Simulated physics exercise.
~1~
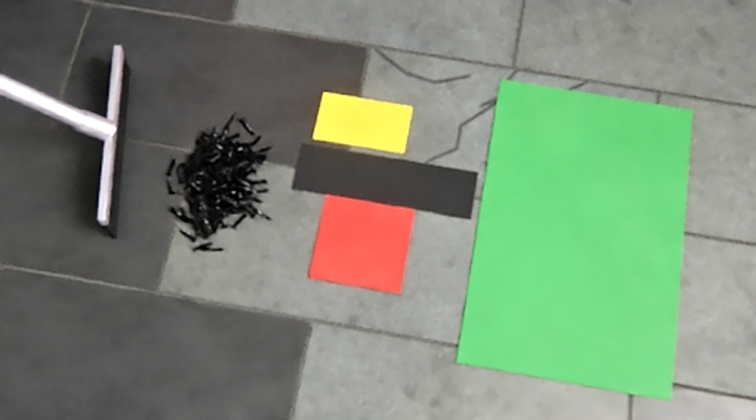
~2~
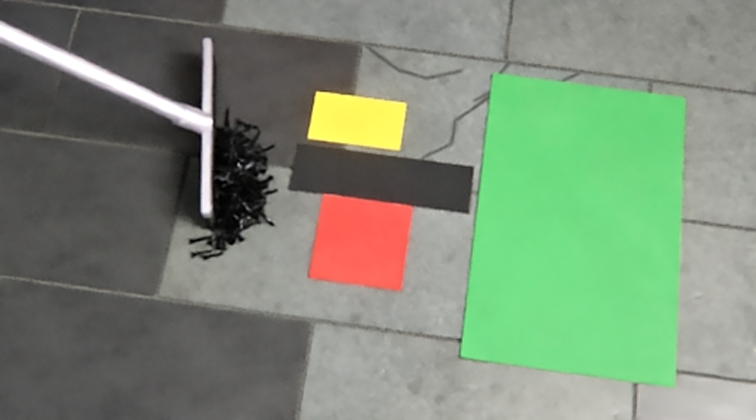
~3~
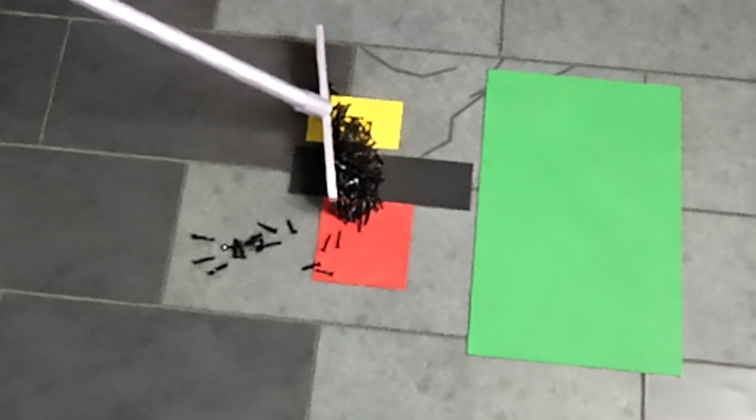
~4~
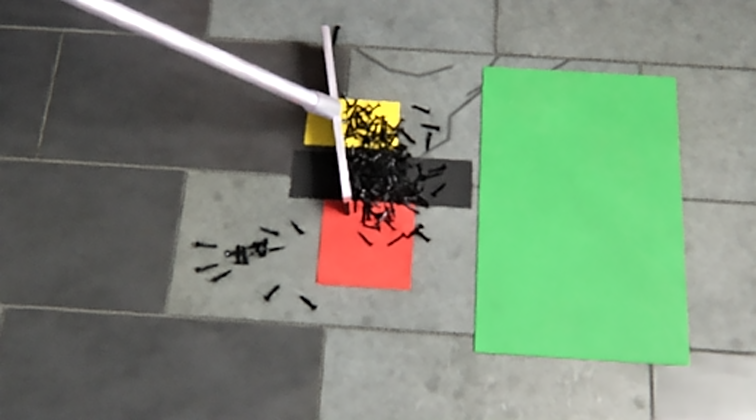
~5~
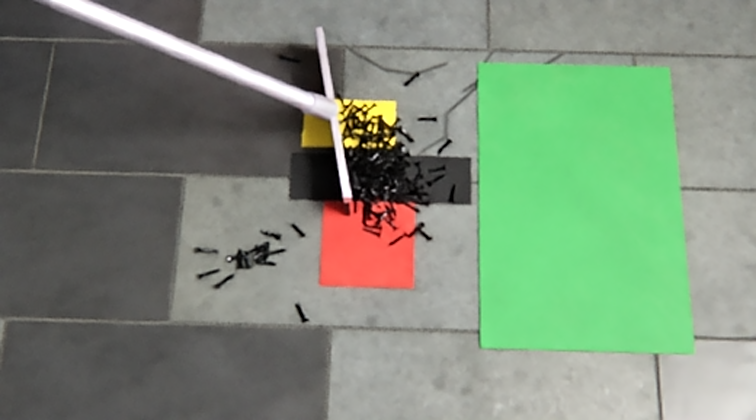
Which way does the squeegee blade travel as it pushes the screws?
The blade travels to the right, carrying most of the screws along in front of it.
The clip opens on a tiled floor where a squeegee with a pale handle stands to the left of a heap of small black screws, with yellow, black, red and green sheets lying further right. The blade moves right, reaches the heap and pushes it along. Most of the screws ride onto the yellow, black and red sheets, while a small group is left behind on the tiles. The blade then stops, and the screws in front of it spread out a little. At the end most lie on the black and yellow sheets, some on the red sheet and bare floor, and none on the green.
